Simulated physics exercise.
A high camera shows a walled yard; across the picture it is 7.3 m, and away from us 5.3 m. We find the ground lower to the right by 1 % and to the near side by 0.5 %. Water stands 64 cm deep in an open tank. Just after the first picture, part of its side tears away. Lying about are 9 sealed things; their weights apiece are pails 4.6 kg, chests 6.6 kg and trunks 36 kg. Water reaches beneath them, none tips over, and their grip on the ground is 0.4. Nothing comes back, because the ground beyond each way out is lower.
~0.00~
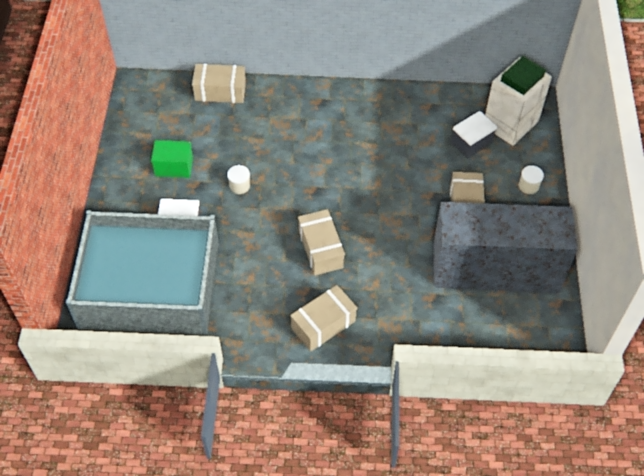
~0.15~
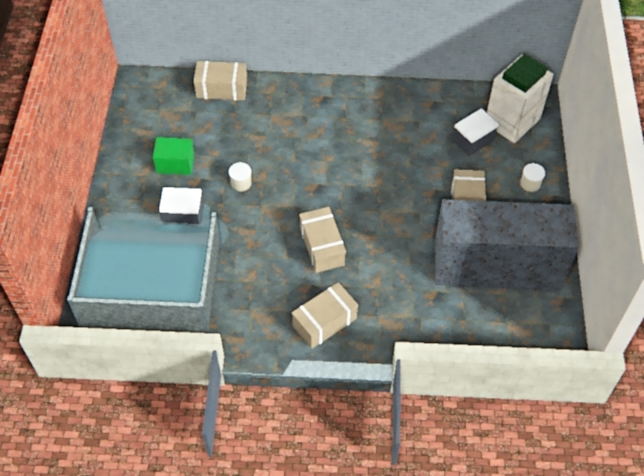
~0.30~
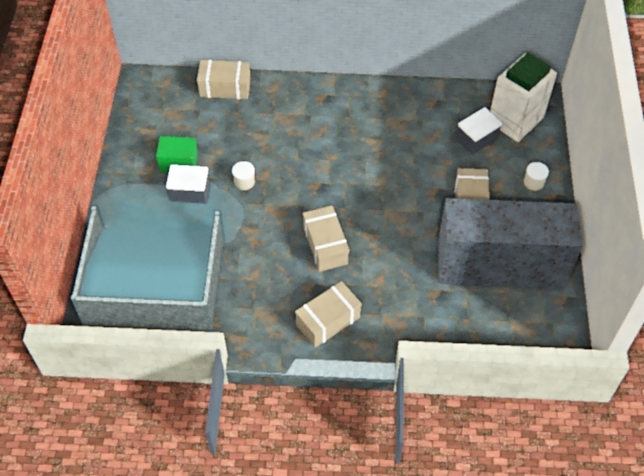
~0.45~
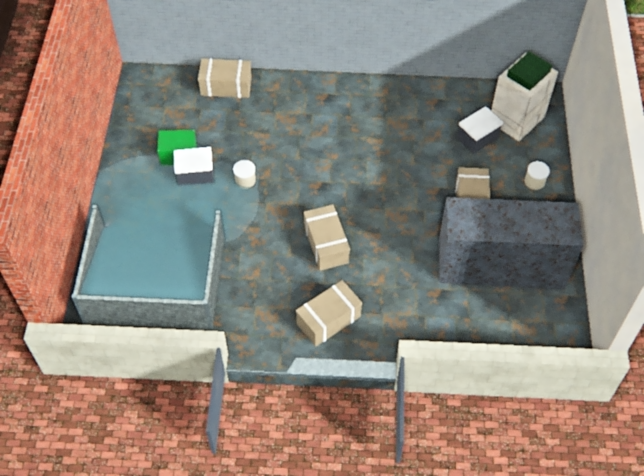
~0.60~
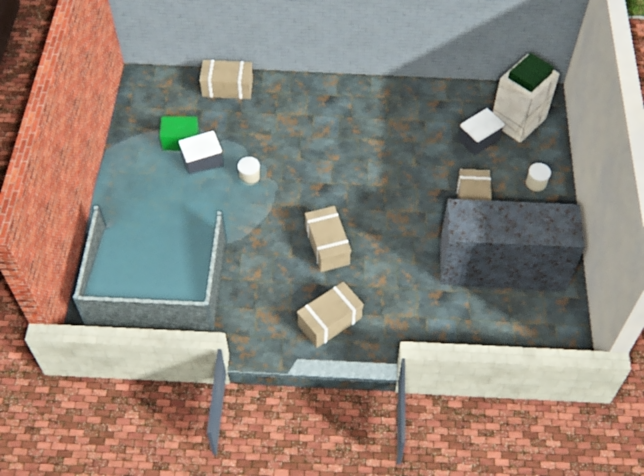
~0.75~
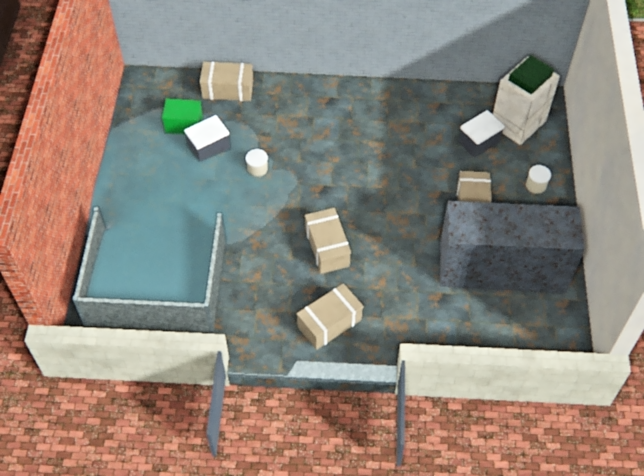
Water spills from the open tank at the left of a walled yard and spreads across the floor, pushing a white-topped box toward the back wall, then shifting the green box and a small white drum the same way.
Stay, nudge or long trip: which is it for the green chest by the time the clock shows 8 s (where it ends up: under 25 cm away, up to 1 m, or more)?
Displacement: Large.
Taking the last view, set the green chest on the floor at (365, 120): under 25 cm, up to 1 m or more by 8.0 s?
It travels far.
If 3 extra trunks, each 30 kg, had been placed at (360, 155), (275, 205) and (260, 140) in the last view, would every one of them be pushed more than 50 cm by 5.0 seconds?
Taking them in order: Far enough, not far enough and far enough.
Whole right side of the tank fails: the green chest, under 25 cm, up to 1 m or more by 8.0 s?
Afterwards the green chest stays almost motionless.
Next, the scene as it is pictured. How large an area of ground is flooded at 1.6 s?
Close to 15 m2, I'd say.
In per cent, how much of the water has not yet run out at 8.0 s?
I'd say some 100 percent hasn't gone yet.
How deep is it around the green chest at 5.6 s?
5 cm or so.
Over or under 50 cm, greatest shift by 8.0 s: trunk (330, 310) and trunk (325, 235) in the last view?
In that order: Less, short of it.
After 1.6 s the green chest is near (175, 58), 1.8 m from its start, afloat; 0 of 9 are out; 2 afloat.
After 3.6 s the green chest is near (267, 108), 1.5 m from its start, afloat; 0 of 9 are out; 4 afloat.
After 5.6 s the green chest is near (447, 175), 4.1 m from its start, afloat; 0 of 9 are out; 5 afloat.
After 8.0 s the green chest is near (474, 157), 4.5 m from its start, afloat; 0 of 9 are out; 6 afloat.
